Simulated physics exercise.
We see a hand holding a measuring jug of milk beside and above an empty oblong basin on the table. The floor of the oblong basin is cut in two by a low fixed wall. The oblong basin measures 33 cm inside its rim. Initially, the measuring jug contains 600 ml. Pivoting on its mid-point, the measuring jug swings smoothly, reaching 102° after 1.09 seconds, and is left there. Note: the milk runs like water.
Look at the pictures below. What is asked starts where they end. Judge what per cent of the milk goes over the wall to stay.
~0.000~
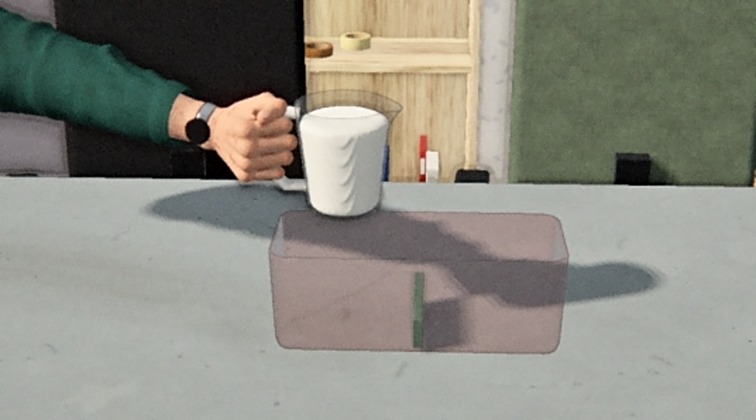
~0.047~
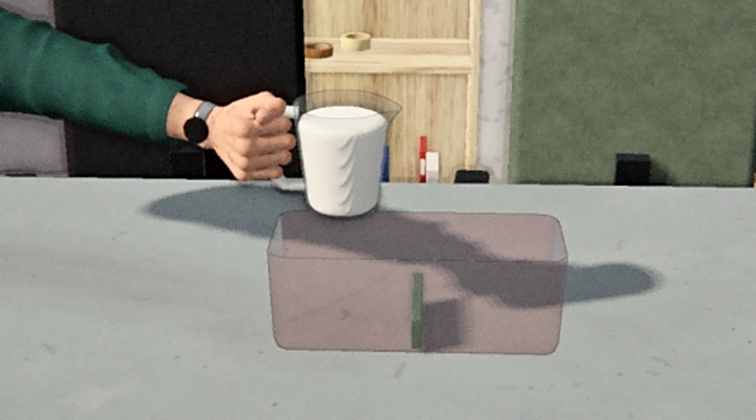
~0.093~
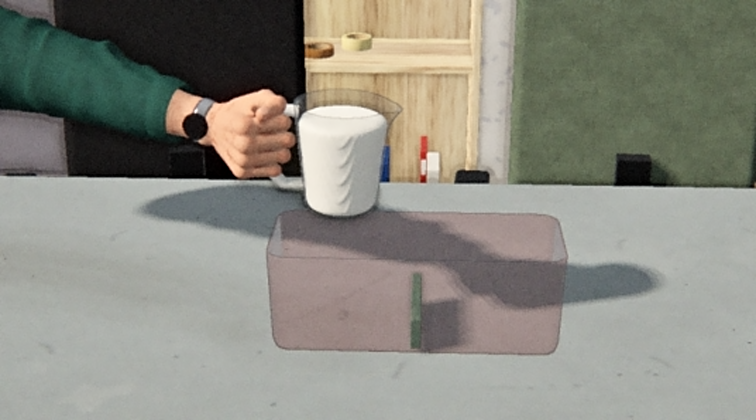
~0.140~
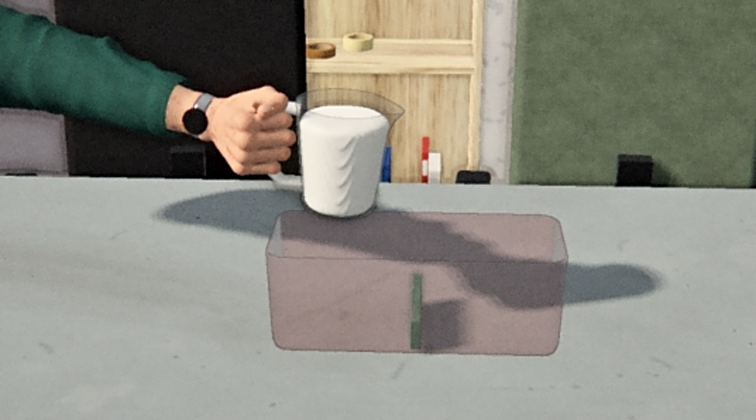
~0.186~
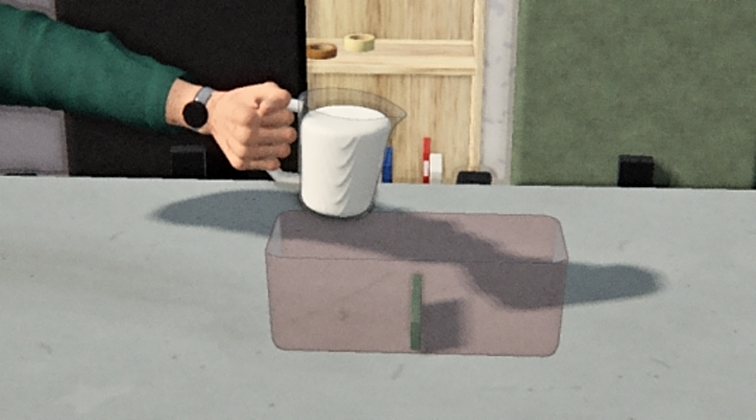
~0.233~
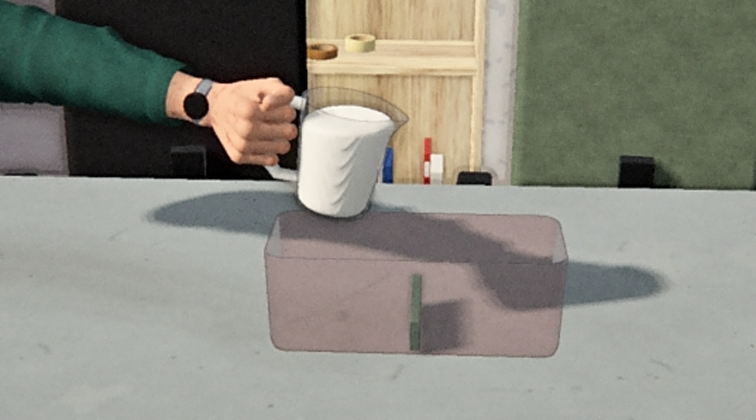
96 percent, roughly.
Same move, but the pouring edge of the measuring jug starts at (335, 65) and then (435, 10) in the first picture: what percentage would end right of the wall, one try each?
Try 1: Approx. 25 %; try 2: Approx. 85 %.
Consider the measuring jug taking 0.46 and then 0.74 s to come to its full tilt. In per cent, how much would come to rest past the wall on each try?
Try 1: 95 %; try 2: 95 %.
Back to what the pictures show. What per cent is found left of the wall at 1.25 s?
Roughly 3 percent.
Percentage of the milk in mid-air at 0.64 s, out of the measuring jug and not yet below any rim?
I'd say close to 14 per cent.
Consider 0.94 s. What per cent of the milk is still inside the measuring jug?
26 %.
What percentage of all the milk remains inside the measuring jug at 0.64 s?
About 78 percent.
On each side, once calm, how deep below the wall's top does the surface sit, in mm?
36 mm left, 6 mm right.
Then, 0.64 s in, the tilt is 65° and 79 per cent is still to pour, 0 is left of the wall and 7 right of it.
Then, 0.94 s in, the tilt is 97° and 27 per cent is still to pour, 2 is left of the wall and 59 right of it.
Then, 1.25 s in, the tilt is 102° and 2 per cent is still to pour, 3 is left of the wall and 94 right of it.
Then, 1.59 s in, the tilt is 102° and 0 per cent is still to pour, 4 is left of the wall and 96 right of it.
Finally, 4 per cent lies left of the wall, 96 right of it and 0 outside.
